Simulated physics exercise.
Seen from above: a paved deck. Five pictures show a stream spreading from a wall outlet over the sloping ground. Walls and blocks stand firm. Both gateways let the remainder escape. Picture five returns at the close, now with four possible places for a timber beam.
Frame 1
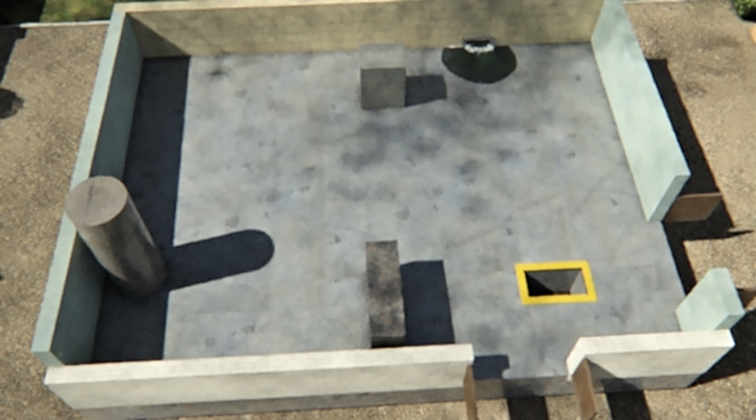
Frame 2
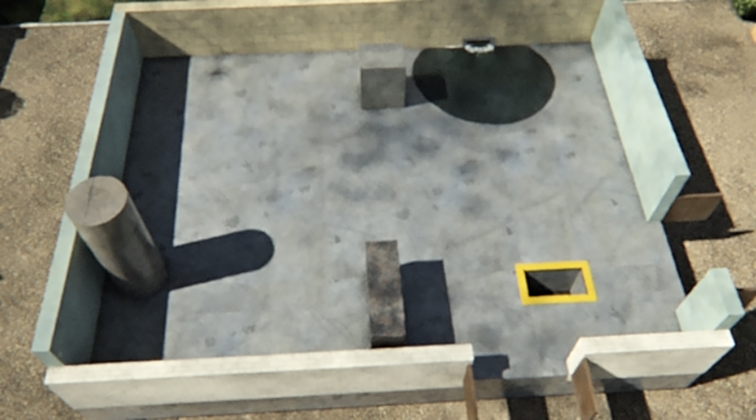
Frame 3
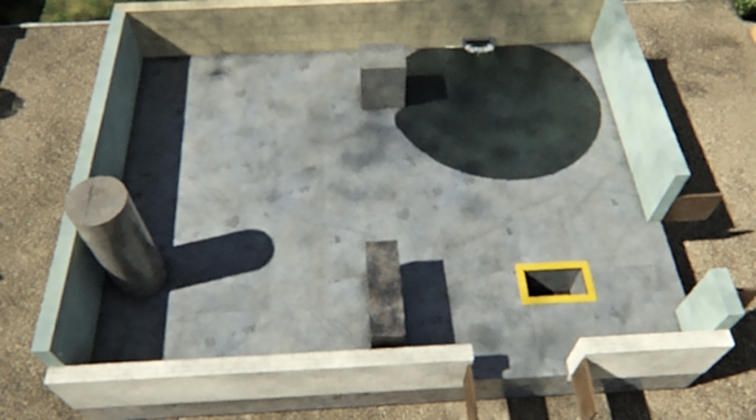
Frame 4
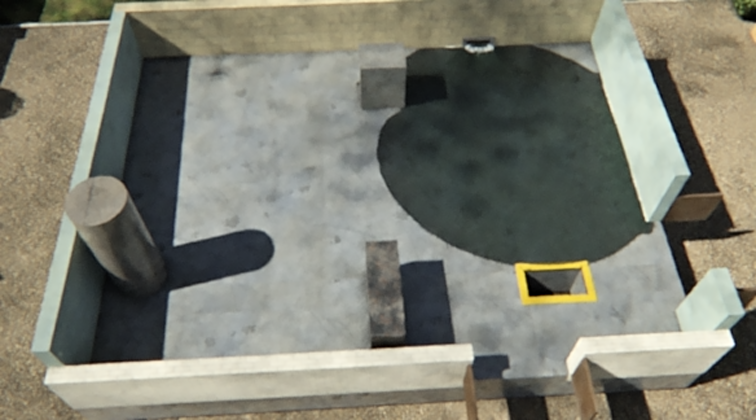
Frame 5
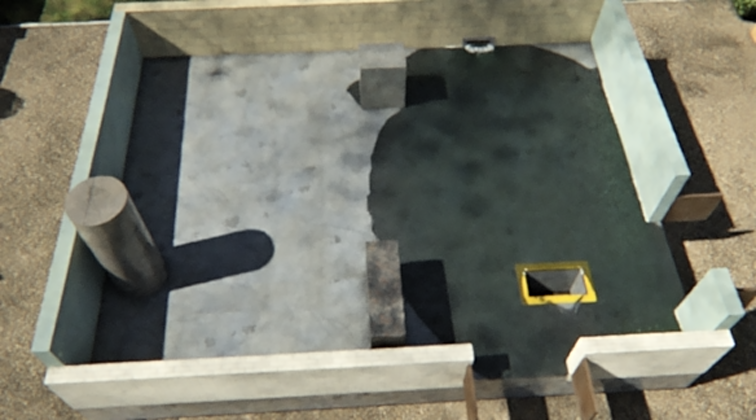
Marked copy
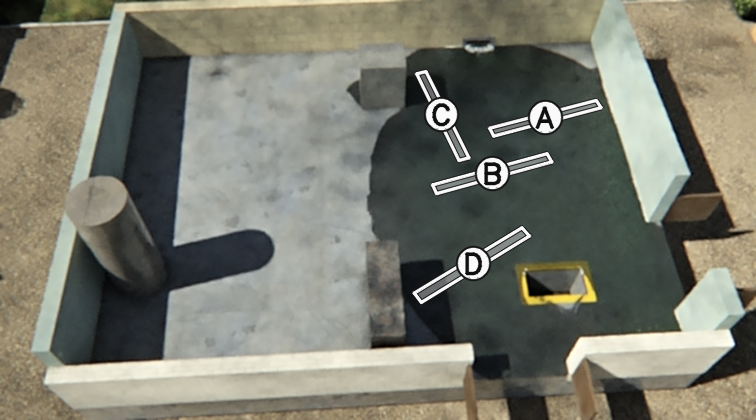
A paved grey deck enclosed by low cream and pale green walls is seen from above, with gaps in the walls at the lower right. A round column stands at left, two grey blocks near the middle, a small outlet at the top wall, and a yellow-edged opening at lower right. Dark water spreads from the outlet down the right side, reaching and surrounding the yellow-edged opening, while the camera stays still.
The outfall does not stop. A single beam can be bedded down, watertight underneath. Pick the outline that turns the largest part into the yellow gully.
Go for C.
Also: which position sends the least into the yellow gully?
It is B.
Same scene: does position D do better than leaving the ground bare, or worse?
It is worse.
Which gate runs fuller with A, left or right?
More leaves on the left.
In white, A from (491, 132) to (598, 104); B from (434, 189) to (549, 157); C from (421, 72) to (464, 159); D from (417, 297) to (525, 231).
If A is chosen, about 19 % of the stream goes into the yellow gully, about 76 % out by the gates.
If B is chosen, about 11 % of the stream goes into the yellow gully, about 78 % out by the gates.
If C is chosen, about 33 % of the stream goes into the yellow gully, about 66 % out by the gates.
If D is chosen, about 18 % of the stream goes into the yellow gully, about 74 % out by the gates.
